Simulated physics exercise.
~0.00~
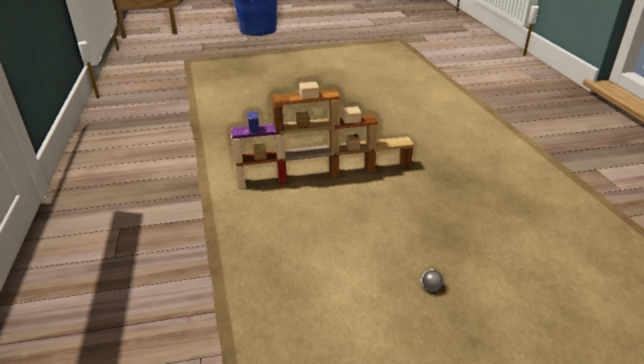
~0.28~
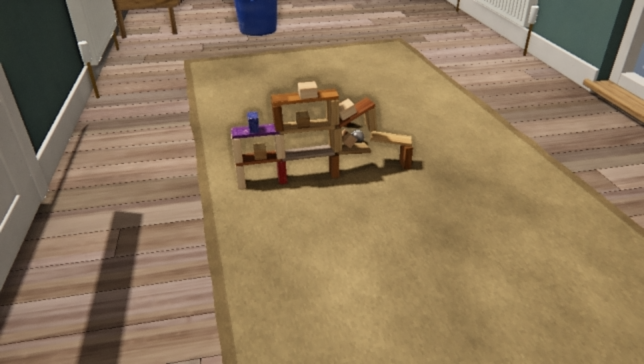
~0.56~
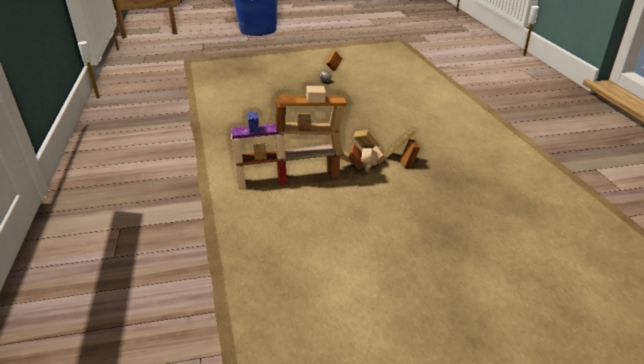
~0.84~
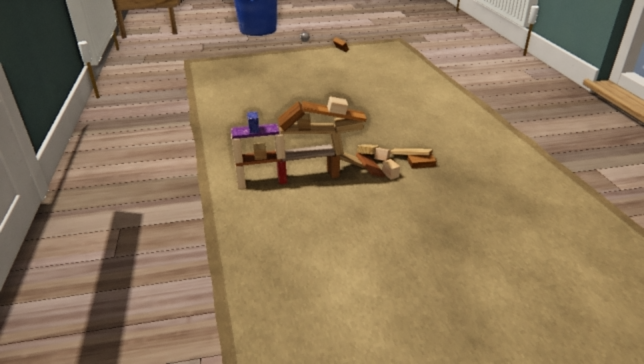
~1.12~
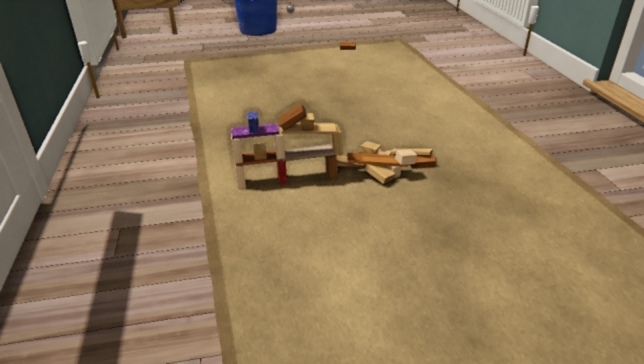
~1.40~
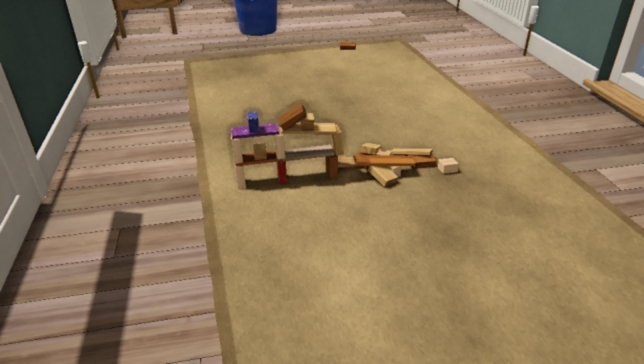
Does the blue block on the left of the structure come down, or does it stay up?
The blue block stays up, still resting above the purple plank on the left side after the right side has collapsed.
A three-storey structure of wooden blocks and planks stands on a tan rug, viewed from above in a room with a wood floor and a blue bin behind. A steel ball rolls from the lower right into the structure's right side, knocking posts and planks askew. The ball carries on out the back towards the bin, and one orange-brown piece lands near the rug's far edge. The right side collapses into a heap, then the top storey tips over and a pale block tumbles to the right. The left part stays standing, with its purple plank, red post and blue block in place.
